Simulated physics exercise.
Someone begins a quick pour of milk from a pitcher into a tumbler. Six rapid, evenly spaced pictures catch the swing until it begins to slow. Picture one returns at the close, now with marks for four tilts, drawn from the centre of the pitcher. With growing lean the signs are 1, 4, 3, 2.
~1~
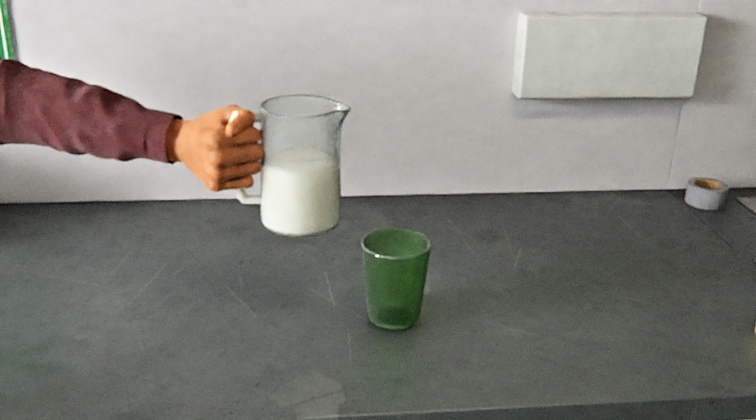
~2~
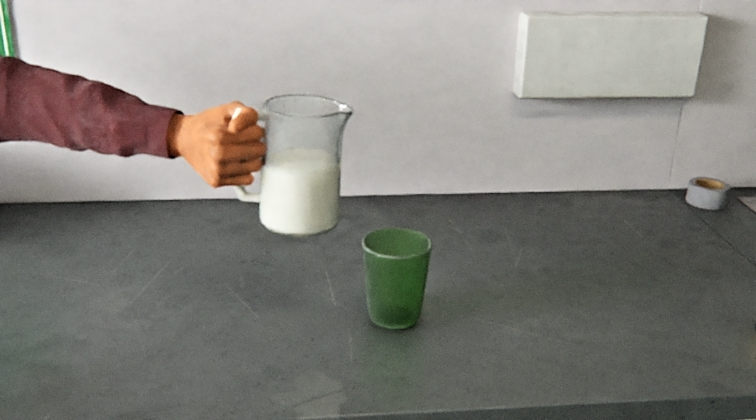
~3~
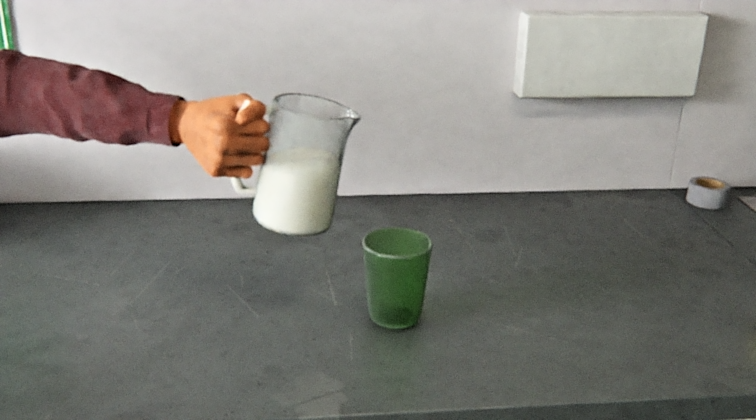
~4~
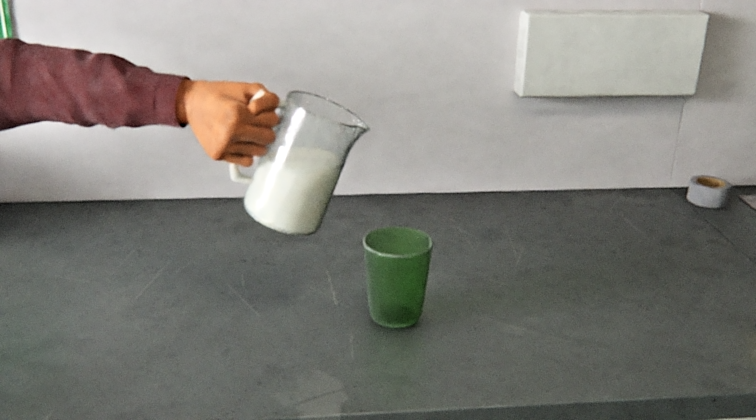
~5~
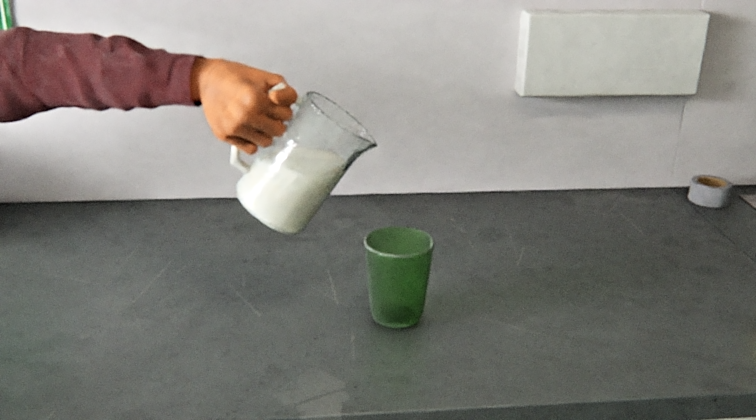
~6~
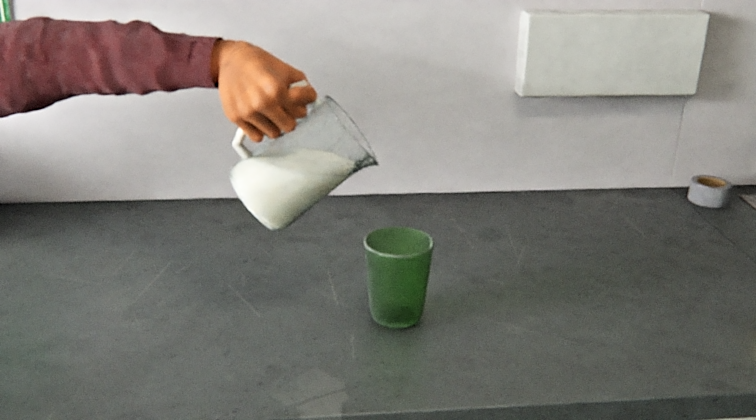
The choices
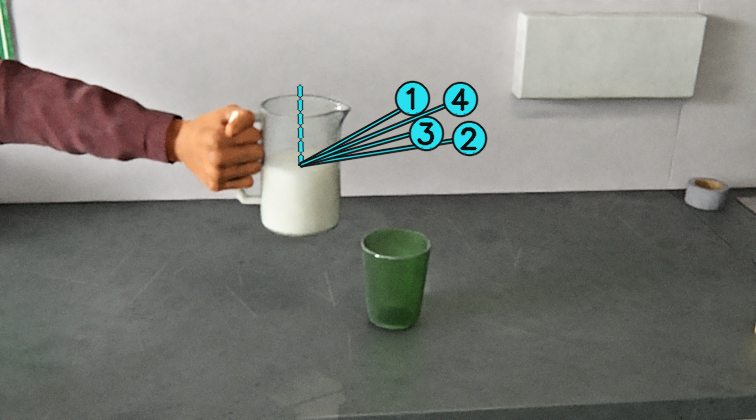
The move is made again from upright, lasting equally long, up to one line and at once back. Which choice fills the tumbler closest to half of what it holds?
Take 2.
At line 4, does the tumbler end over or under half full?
Under half.
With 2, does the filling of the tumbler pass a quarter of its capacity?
Yes.
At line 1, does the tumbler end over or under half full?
Under half.
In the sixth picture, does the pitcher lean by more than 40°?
Yes.
On the marked copy, 1 at (399, 110); 2 at (452, 140); 3 at (409, 134); 4 at (444, 105).
With 1, the tumbler ends with about 7 % of what it can hold.
With 2, the tumbler ends with about 50 % of what it can hold; 4 % of the milk is spilt.
With 3, the tumbler ends with about 36 % of what it can hold.
With 4, the tumbler ends with about 19 % of what it can hold.
